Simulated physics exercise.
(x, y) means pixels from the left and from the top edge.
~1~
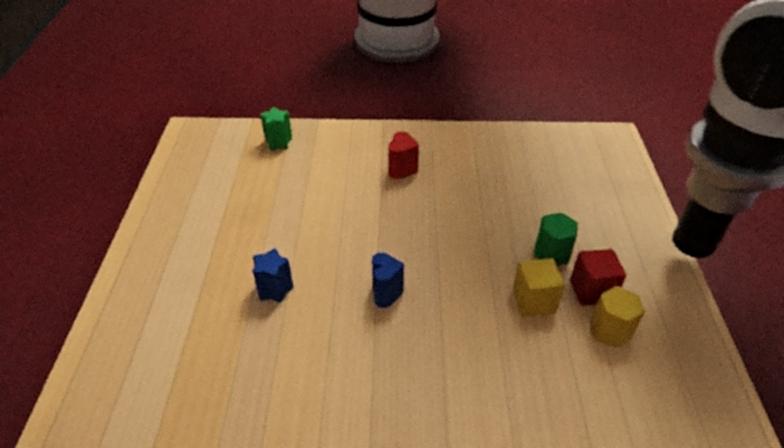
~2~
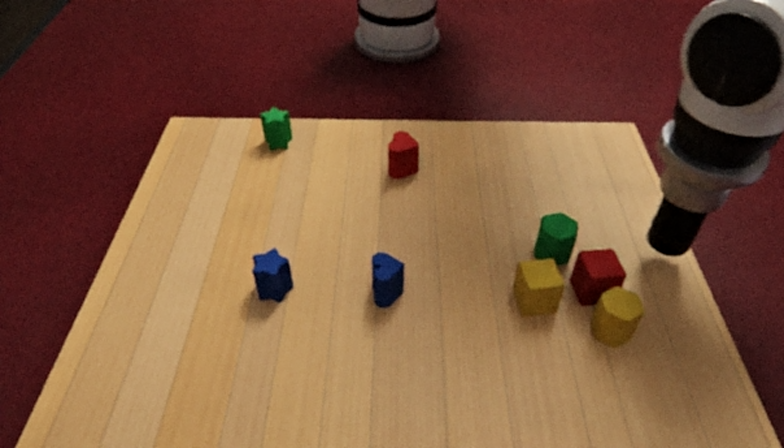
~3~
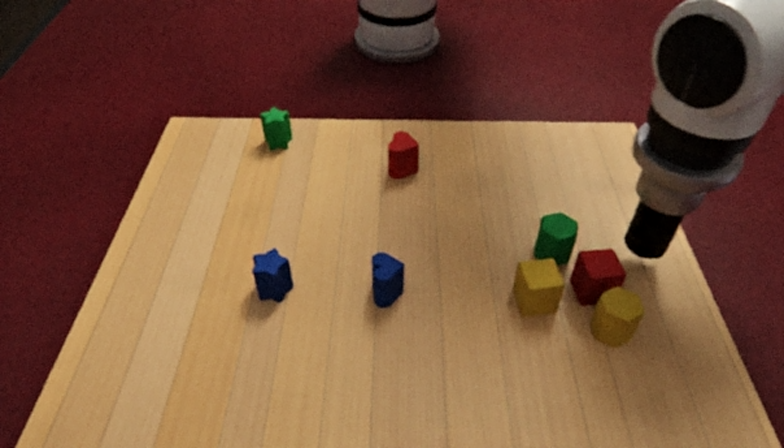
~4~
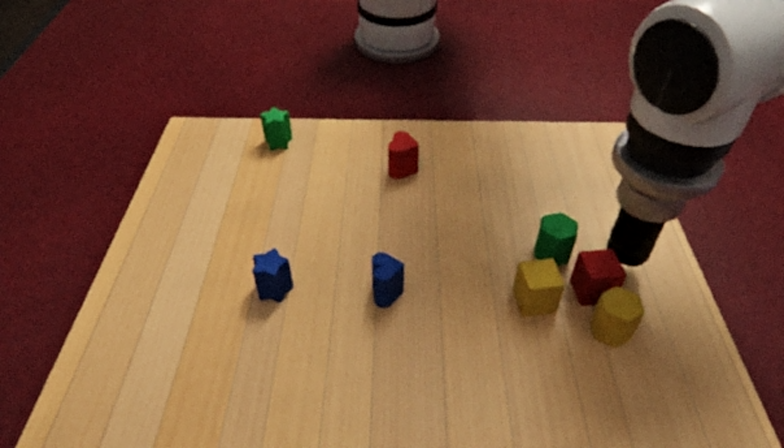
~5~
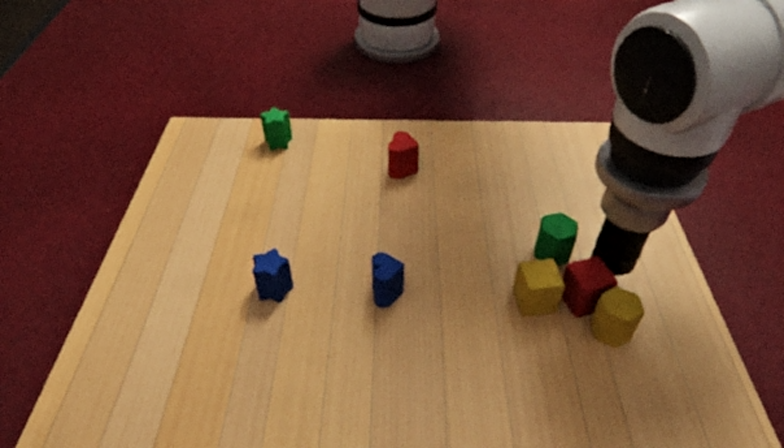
The clip shows a robot arm moving left over a wooden board of small coloured blocks, its dark tip approaching a cluster at the right. The tip then nudges the red cube slightly left and toward the viewer.
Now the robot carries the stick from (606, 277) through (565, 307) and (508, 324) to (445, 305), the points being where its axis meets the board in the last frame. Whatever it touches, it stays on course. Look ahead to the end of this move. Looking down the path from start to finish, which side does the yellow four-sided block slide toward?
With start-to-end as forward, it shifts right.
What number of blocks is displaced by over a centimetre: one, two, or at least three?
It should be two, as far as I can tell.
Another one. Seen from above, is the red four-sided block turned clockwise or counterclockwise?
Viewed from the top, it goes anticlockwise.
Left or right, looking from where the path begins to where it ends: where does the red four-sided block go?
Sideways shift: Left.
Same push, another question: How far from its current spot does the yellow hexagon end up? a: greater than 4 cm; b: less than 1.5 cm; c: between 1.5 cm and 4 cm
b (less than 1.5 cm)
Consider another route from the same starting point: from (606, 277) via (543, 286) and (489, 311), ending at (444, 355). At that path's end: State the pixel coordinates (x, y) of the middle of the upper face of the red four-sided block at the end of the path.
Close to (570, 291).
The first path, step by step. One third of the way, stick (570, 292); yellow four-sided block (527, 278), turned 40° clockwise; red four-sided block (558, 308), turned 40° anticlockwise.
Two thirds of the way, stick (511, 308); yellow four-sided block (481, 272), turned 65° clockwise; red four-sided block (535, 333), turned 75° anticlockwise.
At the end, stick (447, 289); yellow four-sided block (445, 246), turned 105° clockwise; red four-sided block (535, 333), turned 75° anticlockwise; yellow hexagon unmoved.
